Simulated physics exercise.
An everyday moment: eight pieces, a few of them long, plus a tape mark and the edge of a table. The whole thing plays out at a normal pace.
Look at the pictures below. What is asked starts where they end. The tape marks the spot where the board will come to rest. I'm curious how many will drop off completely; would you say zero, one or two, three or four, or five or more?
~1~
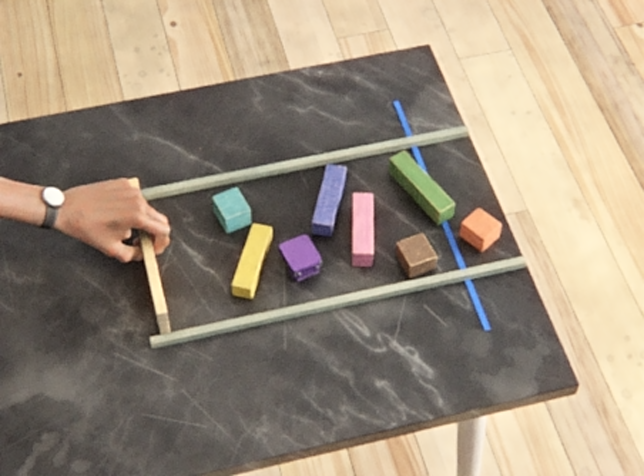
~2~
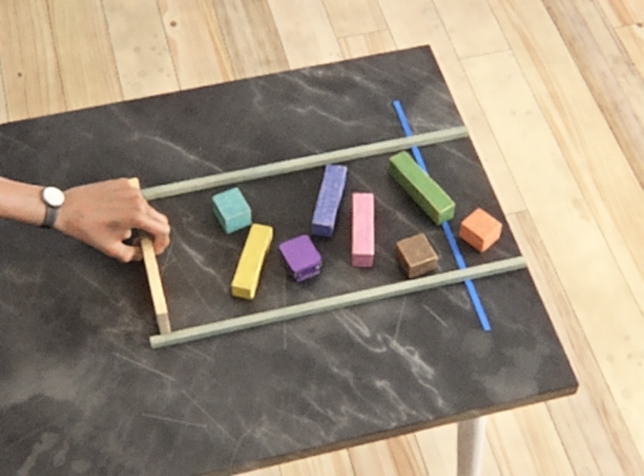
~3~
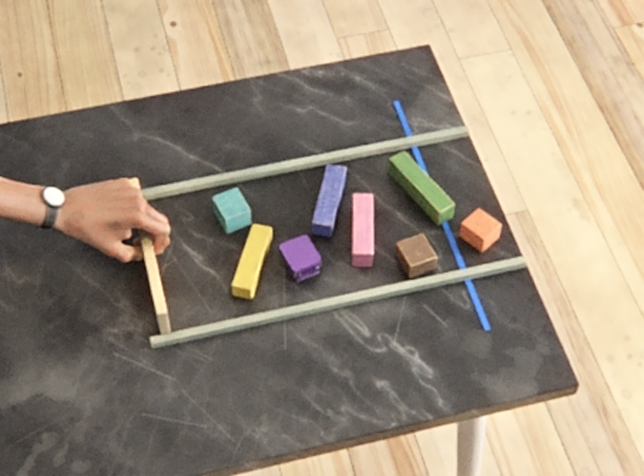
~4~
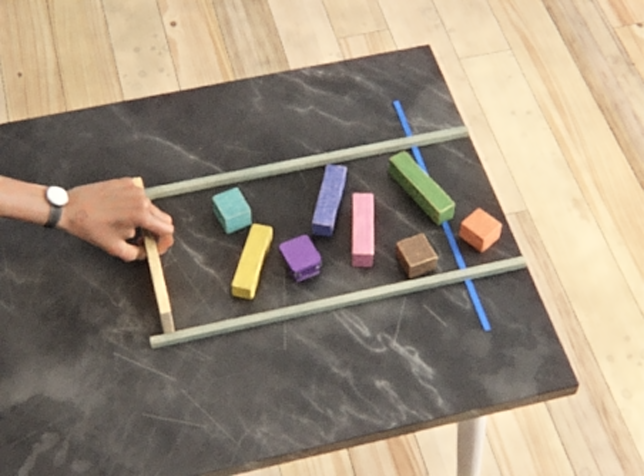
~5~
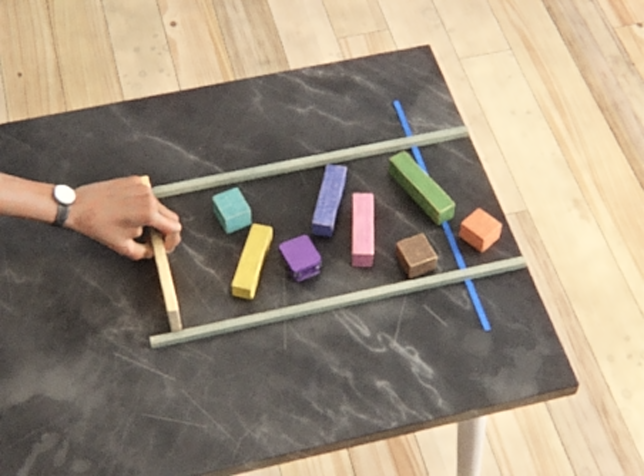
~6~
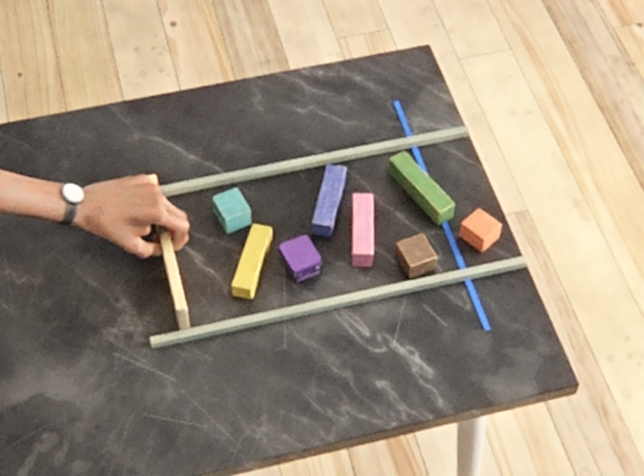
I would say one or two.
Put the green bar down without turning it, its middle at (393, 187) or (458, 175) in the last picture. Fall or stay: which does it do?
Taken in order, it does not stay and then does not stay.
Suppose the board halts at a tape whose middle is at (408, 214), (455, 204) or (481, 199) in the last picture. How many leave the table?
Taken one after another, the numbers are 0, 3 and 6.
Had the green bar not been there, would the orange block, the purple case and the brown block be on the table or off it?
Orange block: Is gone; purple case: Is still there; brown block: Is still there.
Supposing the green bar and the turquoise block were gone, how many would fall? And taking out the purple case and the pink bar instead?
You'd see 1 fallen, and 0 in the other try.
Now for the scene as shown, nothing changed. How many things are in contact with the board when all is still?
That number would be 2.
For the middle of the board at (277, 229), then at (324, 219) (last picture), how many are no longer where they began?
Note: First position 3; second position 6.
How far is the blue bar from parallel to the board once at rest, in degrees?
About 0°.
Soon after, none off yet; orange block at rest near (480, 230); green bar at rest near (421, 188); brown block at rest near (416, 256).
At rest, the number that fall off is one or two; fallen, green bar and orange block.
